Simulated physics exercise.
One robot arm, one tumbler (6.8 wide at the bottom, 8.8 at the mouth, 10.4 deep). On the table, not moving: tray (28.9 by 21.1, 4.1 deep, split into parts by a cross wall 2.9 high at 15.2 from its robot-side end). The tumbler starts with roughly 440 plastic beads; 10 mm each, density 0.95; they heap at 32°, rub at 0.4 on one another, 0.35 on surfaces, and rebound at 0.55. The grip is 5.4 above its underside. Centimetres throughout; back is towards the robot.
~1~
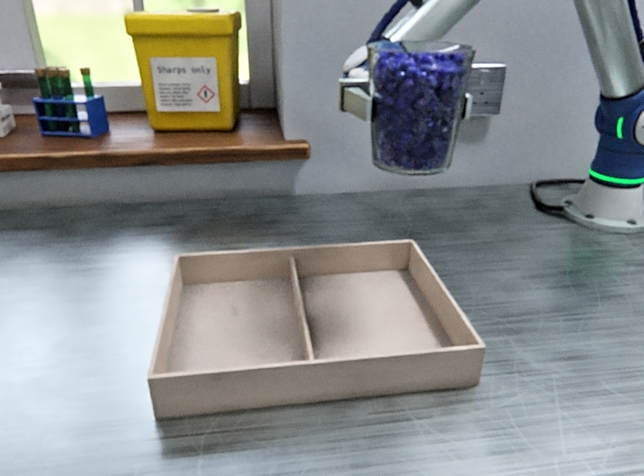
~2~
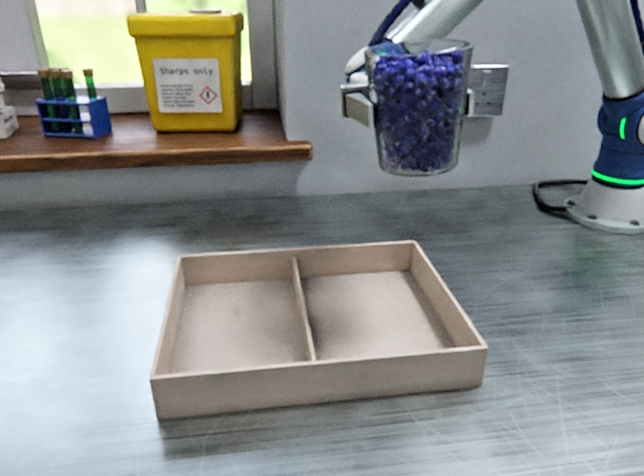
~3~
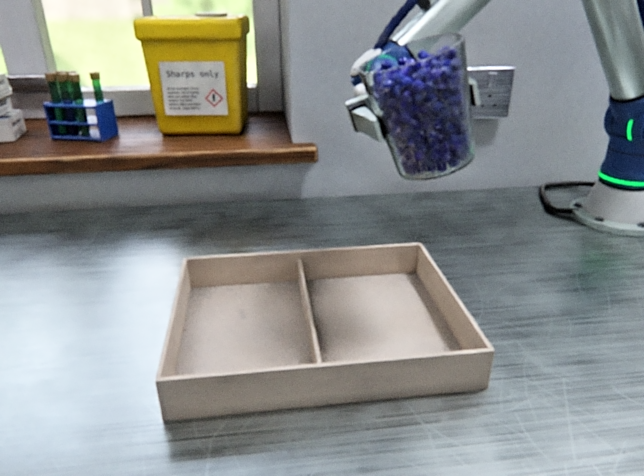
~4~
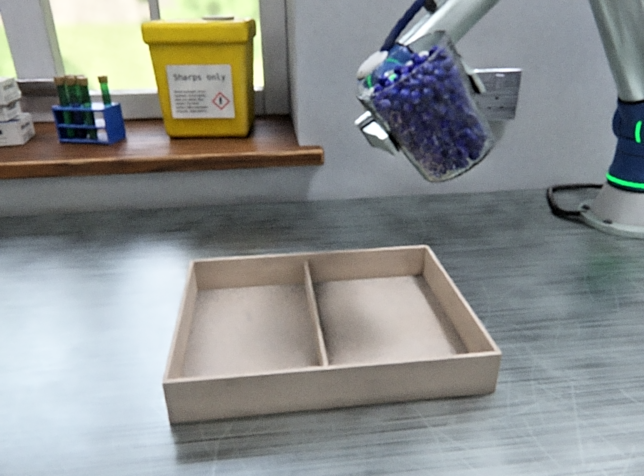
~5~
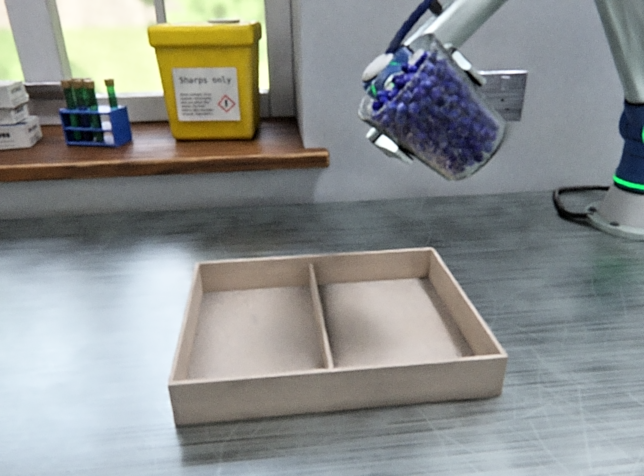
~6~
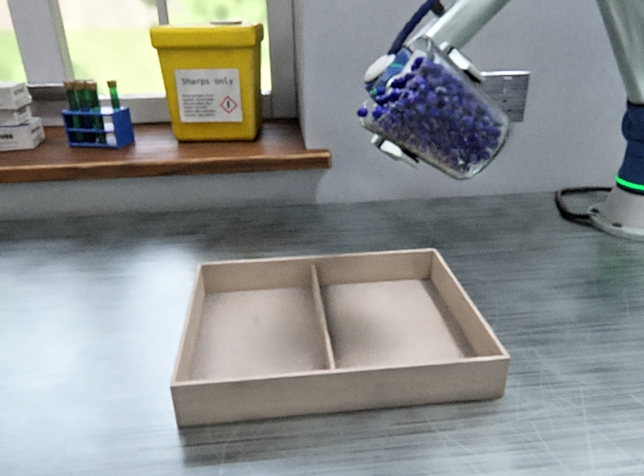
The footage shows a robot arm holding a clear tumbler heaped with blue-purple beads above a table with a divided, open tray. The arm steadily tilts the tumbler from upright to a steep slant, its rim leaning left.
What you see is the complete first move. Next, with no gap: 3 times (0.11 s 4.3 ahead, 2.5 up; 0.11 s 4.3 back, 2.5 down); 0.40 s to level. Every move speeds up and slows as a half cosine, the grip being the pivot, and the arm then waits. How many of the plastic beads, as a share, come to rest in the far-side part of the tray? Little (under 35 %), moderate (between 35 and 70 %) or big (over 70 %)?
Share in the far-side part of the tray: Moderate (between 35 and 70 %).
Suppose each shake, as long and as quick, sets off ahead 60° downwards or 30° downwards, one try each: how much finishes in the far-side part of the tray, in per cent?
Some 10 and 20 per cent.
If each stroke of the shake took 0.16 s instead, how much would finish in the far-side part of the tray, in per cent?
It would be near 20 per cent.
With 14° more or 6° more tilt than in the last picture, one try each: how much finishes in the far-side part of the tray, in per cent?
About 70 and 60 per cent.
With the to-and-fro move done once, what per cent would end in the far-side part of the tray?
In that case some 40 per cent.
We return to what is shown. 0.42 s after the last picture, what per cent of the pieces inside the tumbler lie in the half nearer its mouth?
About 75 per cent.
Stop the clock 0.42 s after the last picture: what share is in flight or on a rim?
About 7 per cent.
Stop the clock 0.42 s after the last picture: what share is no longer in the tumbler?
About 50 per cent by then.
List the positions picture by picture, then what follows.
The first picture shows tumbler middle at (415, 109), level; upper third of the load around (420, 77), from x 375 to 460, top at y 55; 443 in the tumbler.
The second picture shows tumbler middle at (418, 110), tilted 5° forward; upper third of the load around (420, 78), from x 375 to 460, top at y 55.
The third picture shows tumbler middle at (424, 112), tilted 19° forward; upper third of the load around (424, 82), from x 375 to 465, top at y 50.
The fourth picture shows tumbler middle at (431, 114), tilted 35° forward; upper third of the load around (430, 86), from x 375 to 485, top at y 50.
The fifth picture shows tumbler middle at (437, 116), tilted 49° forward; upper third of the load around (431, 91), from x 375 to 495, top at y 55.
The sixth picture shows tumbler middle at (439, 117), tilted 54° forward; upper third of the load around (431, 95), from x 360 to 500, top at y 60; 443 in the tumbler.
Then, 0.42 s later, tilted 54° forward, highest piece 27 above the table; 220 in the tumbler, 166 in the far-side part, 26 in the robot-side part, 31 in flight or on a rim.
Then, 0.85 s later, tilted 30° forward, highest piece 26 above the table; 209 in the far-side part, 163 in the tumbler, 59 in the robot-side part, 8 on the table or floor, 4 in flight or on a rim.
Then, 1.26 s later, level, highest piece 25 above the table; 209 in the far-side part, 163 in the tumbler, 61 in the robot-side part, 10 on the table or floor.
Then, 2.31 s later, level, highest piece 25 above the table; 209 in the far-side part, 163 in the tumbler, 61 in the robot-side part, 10 on the table or floor.
At rest, 209 in the far-side part, 163 in the tumbler, 61 in the robot-side part, 10 on the table or floor. That is 47 % in the far-side part of the tray.
